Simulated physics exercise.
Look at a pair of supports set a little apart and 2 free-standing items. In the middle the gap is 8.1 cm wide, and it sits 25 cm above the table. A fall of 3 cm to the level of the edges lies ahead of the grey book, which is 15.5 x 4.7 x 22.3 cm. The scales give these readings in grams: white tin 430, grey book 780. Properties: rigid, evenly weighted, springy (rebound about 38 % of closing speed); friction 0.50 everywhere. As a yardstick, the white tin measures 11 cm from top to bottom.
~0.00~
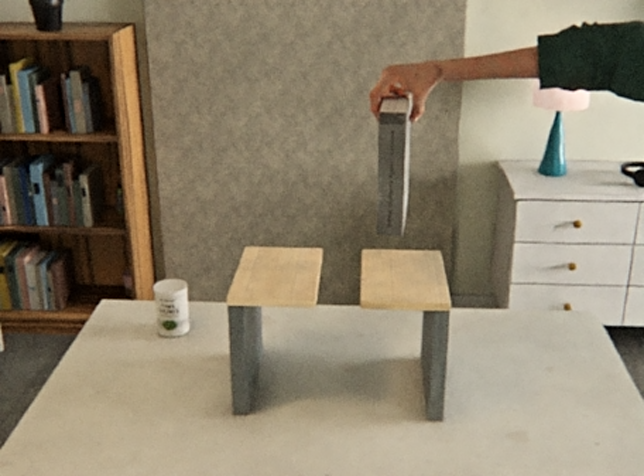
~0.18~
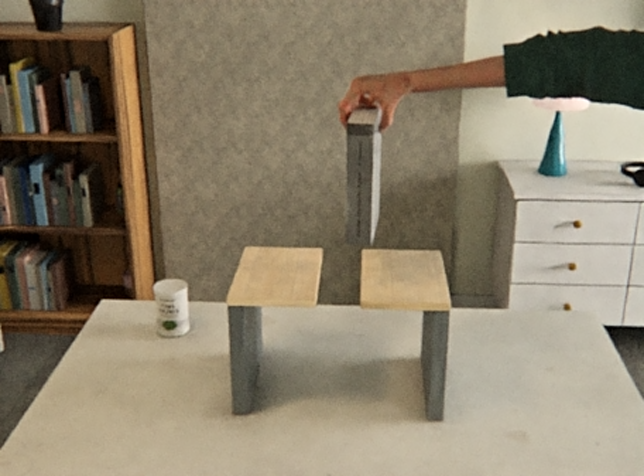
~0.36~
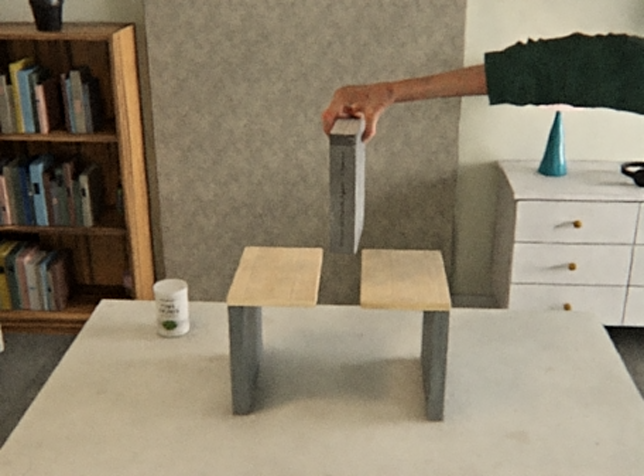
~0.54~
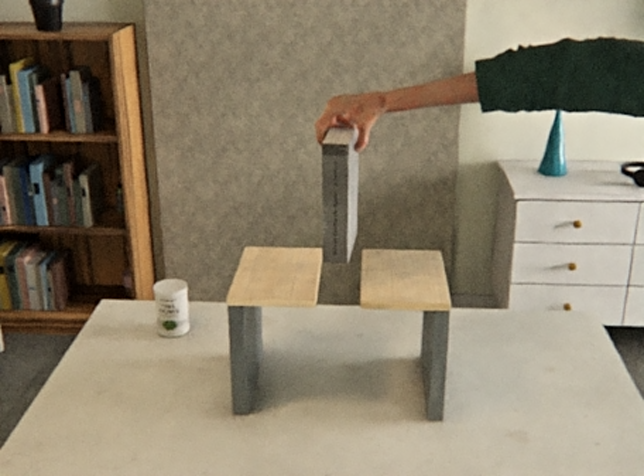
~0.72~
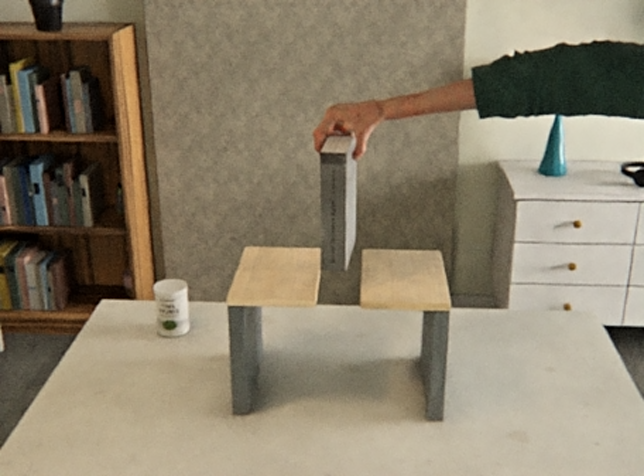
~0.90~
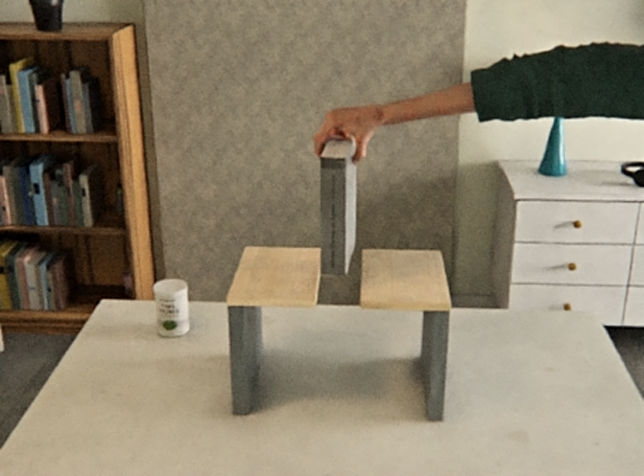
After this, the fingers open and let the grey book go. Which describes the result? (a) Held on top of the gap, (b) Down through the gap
Down through the gap (b).
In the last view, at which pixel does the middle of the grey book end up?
It settles close to (338, 336).
By 1.10 s, grey book 5 cm from its spot near (339, 228).
By 1.20 s, grey book 20 cm from its spot near (338, 299).
By 1.30 s, grey book 25 cm from its spot near (338, 324).
By 1.40 s, grey book 28 cm from its spot near (338, 334).
When it is over (1.9 s), not toppled but over 4 cm from the start, grey book; white tin within 4 cm of the start. End places, in pixels of the last picture, grey book near (338, 337). The book goes down the gap.
